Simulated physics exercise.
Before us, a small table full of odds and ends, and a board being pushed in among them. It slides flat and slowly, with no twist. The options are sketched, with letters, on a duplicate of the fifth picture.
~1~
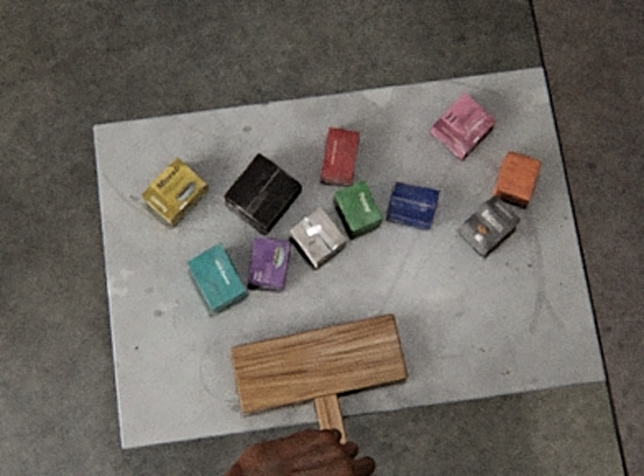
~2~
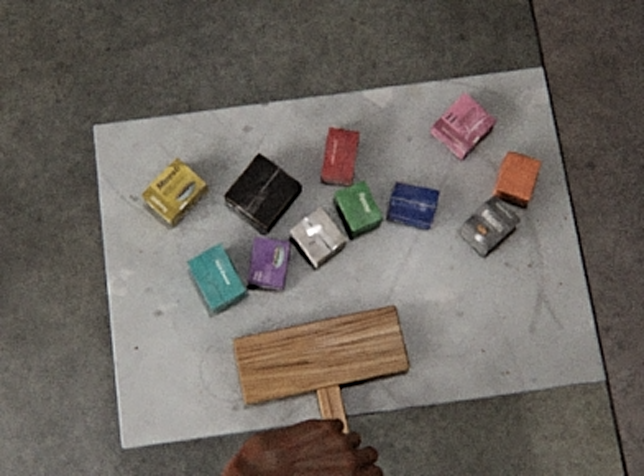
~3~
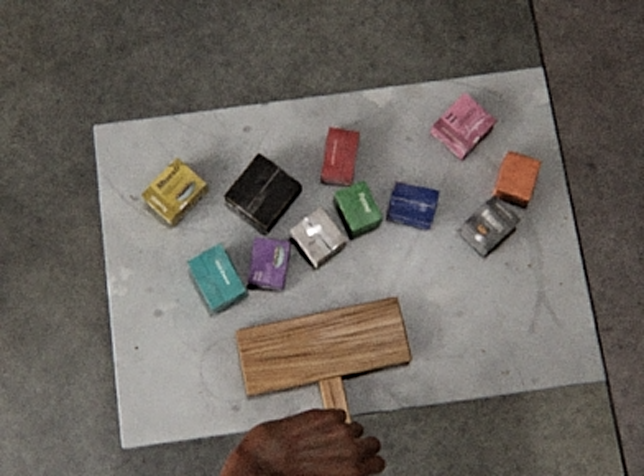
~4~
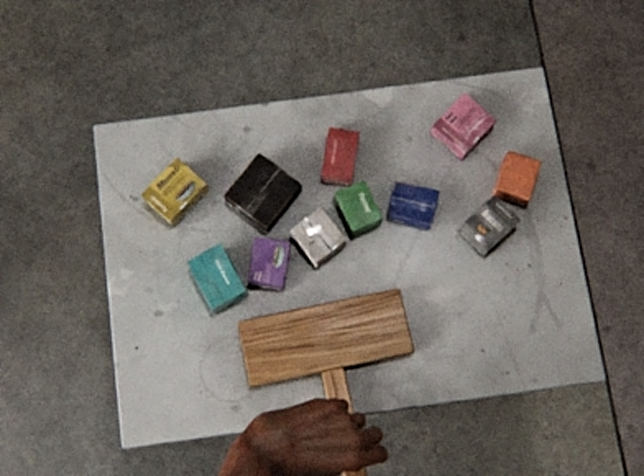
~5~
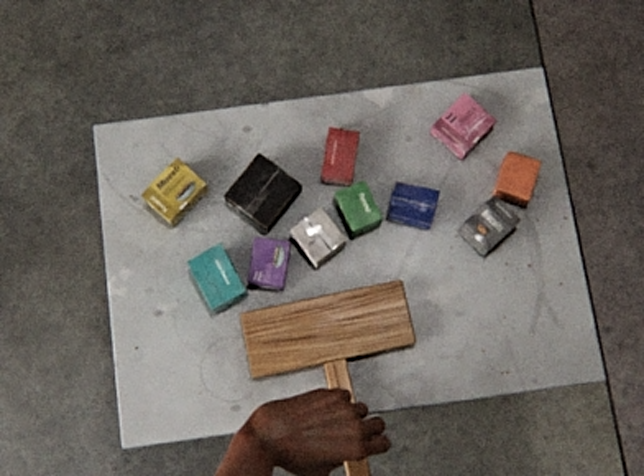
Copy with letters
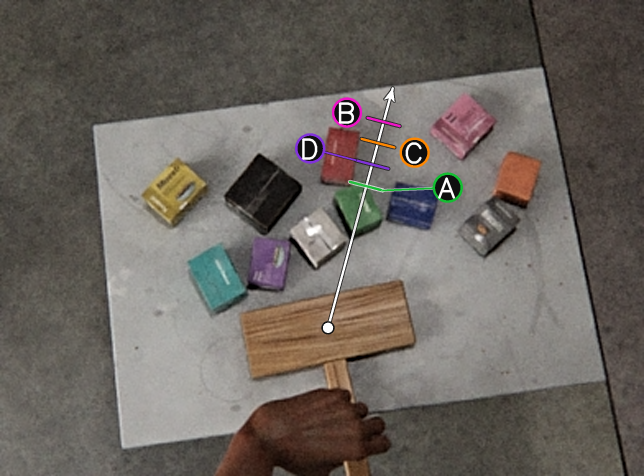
A hand slowly slides a wooden board slightly forward across the table toward scattered colored boxes.
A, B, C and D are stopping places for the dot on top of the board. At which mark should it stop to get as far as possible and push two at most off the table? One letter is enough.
C.
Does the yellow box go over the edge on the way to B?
No.
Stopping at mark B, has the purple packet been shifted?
By then, yes.
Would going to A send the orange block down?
By then, no.
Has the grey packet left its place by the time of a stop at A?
By then, no.
On the marked copy, A at (366, 186); B at (384, 122); C at (378, 143); D at (372, 164); the arrow from (328, 328) to (393, 88); the white dot at (328, 328).
Taking C. A third of the way, board (346, 261); black box (261, 161); turquoise packet (218, 271).
Two thirds of the way, board (364, 194); red packet (339, 99); black box (252, 115).
When it is over, board (377, 146); black box over the edge; red packet over the edge; two fallen.
As for the rest, A is within the limit but short; B drops six; D is within the limit but short.
